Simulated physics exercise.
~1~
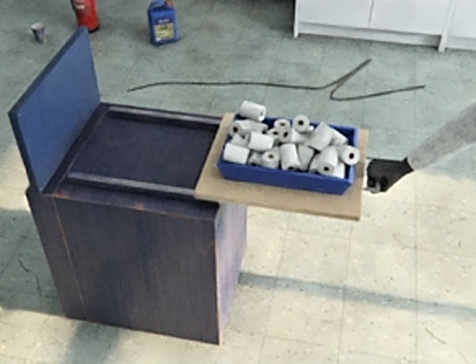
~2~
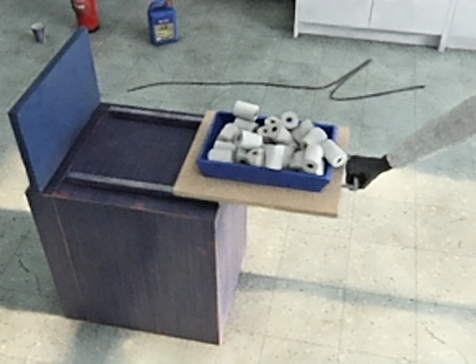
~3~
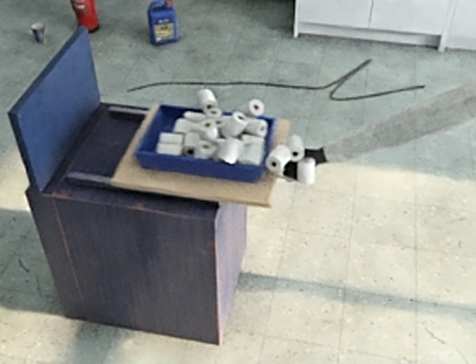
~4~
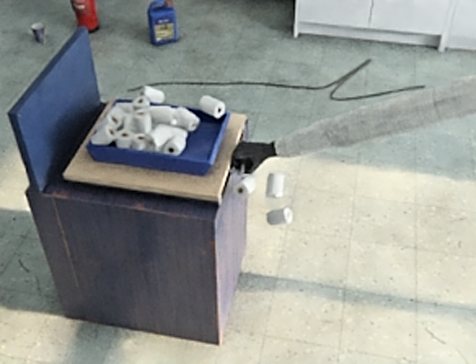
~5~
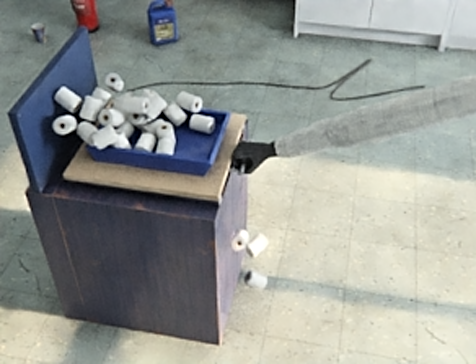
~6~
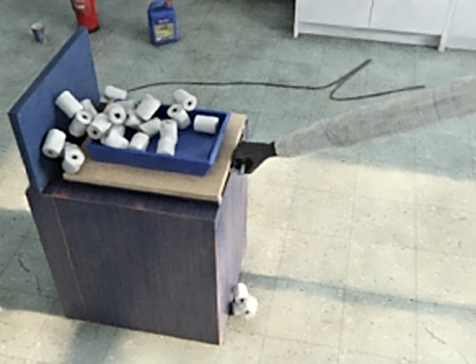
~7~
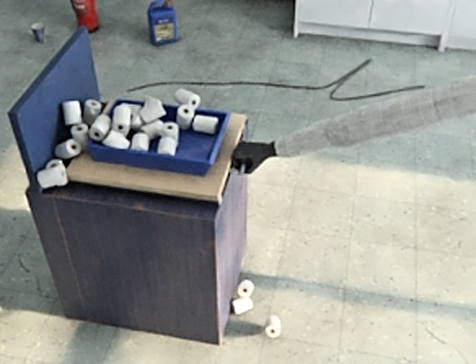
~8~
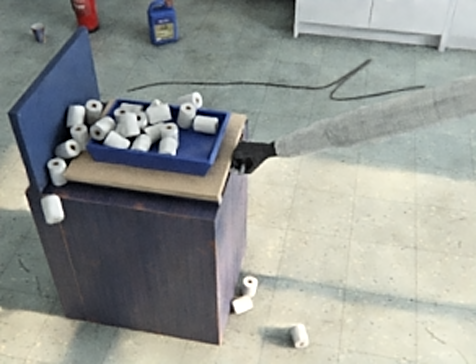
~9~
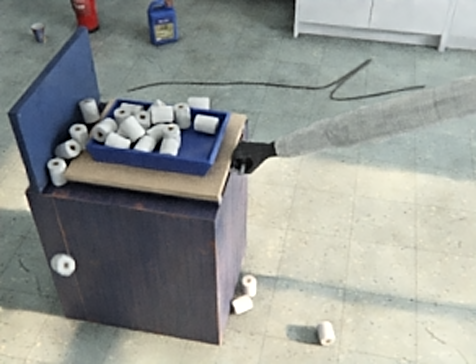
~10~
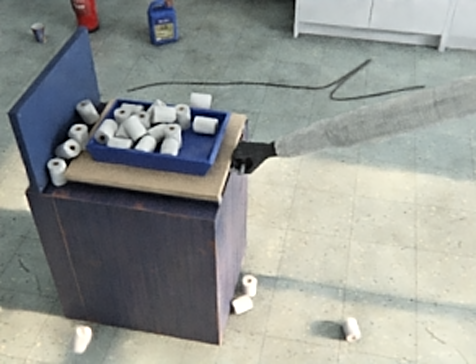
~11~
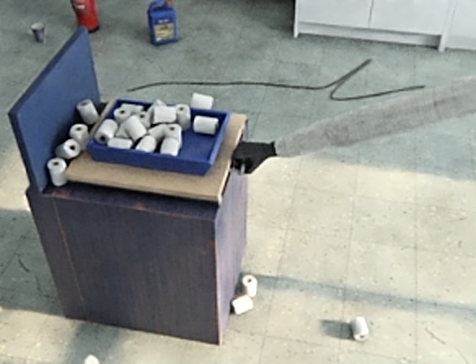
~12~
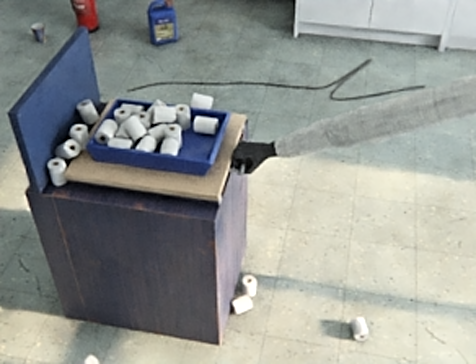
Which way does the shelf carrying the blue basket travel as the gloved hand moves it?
The shelf moves to the left, toward the upright back panel.
